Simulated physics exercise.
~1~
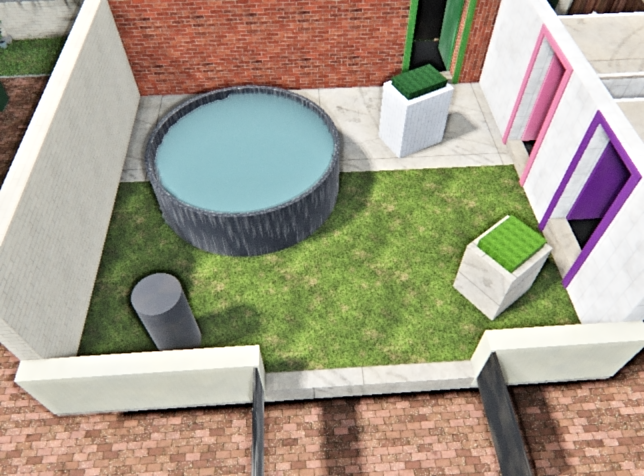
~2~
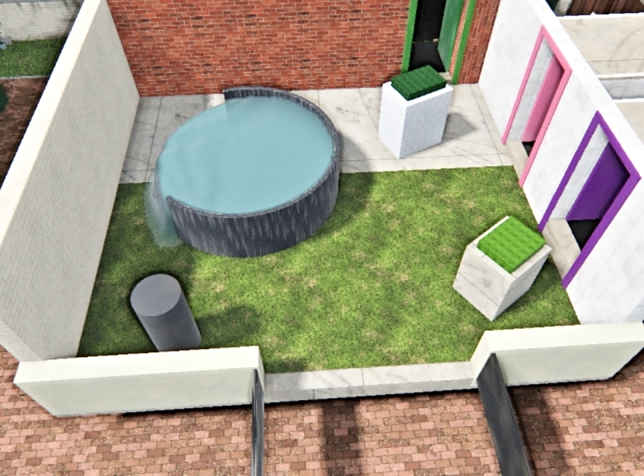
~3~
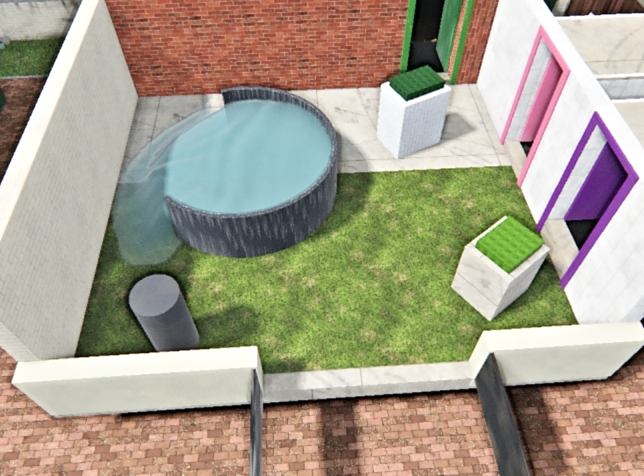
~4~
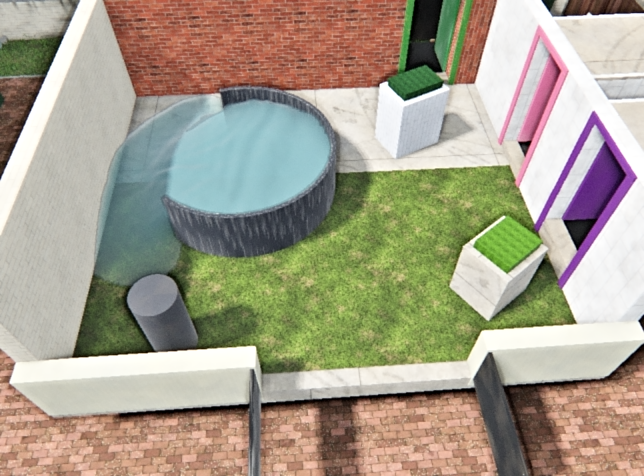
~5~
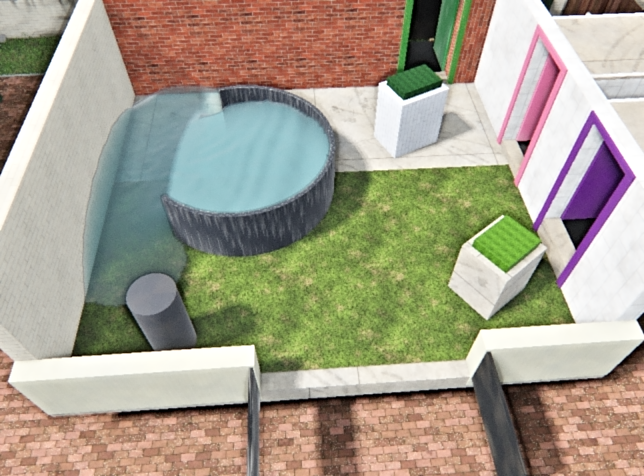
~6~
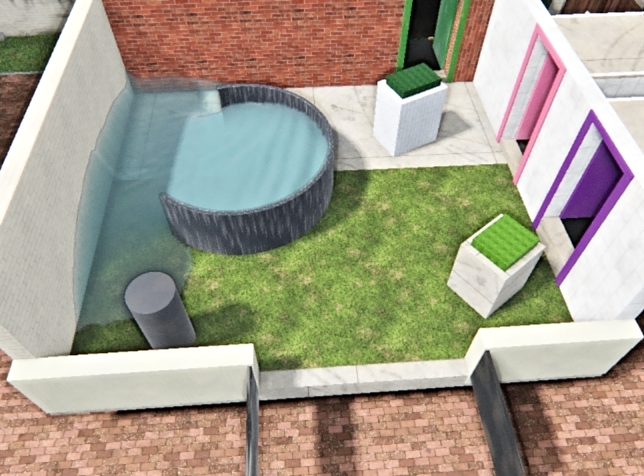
A round dark-walled pool of pale blue water stands on a walled garden terrace, seen from above. Two white blocks topped with green stand right of it, near pink and purple doorframes, with a grey cylinder at lower left and red brick behind. The pool's left side opens and water pours out, spreading to the left wall and forward over the grass around the cylinder.
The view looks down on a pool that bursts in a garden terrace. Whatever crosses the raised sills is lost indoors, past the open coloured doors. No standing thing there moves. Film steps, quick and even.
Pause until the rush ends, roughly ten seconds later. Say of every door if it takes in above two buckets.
Result: Purple door: Two buckets or fewer, pink door: Two buckets or fewer, green door: More than two buckets.
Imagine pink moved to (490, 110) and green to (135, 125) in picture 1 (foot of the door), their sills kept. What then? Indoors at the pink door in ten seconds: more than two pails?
Pink door tops the limit.
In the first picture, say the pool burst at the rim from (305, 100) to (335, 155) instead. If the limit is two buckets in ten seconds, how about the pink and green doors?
Pink door: Beyond the mark, green door: Beyond the mark.
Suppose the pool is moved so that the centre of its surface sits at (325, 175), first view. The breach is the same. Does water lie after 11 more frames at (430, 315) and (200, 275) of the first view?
I'd say spared for the first and watered for the second.
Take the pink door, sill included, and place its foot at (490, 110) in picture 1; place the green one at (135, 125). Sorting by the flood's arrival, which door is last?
The purple-painted one, I'd say.
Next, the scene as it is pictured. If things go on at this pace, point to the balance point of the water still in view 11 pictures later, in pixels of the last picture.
Near (195, 178) in the last view.
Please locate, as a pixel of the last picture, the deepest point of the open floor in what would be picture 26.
Estimated pixel: (470, 87).
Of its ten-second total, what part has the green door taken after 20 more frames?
Share at that point: Roughly 0 %.
A moment on, water covers 25 % of the floor; the purple door not reached, the pink door not reached, the green door not reached.
Next, water covers 40 % of the floor; the purple door not reached, the pink door not reached, the green door not reached.
Then, water covers 70 % of the floor; the purple door not reached, the pink door not reached, the green door wet at the sill, nothing in.
Later, water covers 100 % of the floor; the purple door wet at the sill, nothing in, the pink door wet at the sill, nothing in, the green door over two buckets in.
In the end, water covers 100 % of the floor; the purple door wet at the sill, nothing in, the pink door wet at the sill, nothing in, the green door over two buckets in.
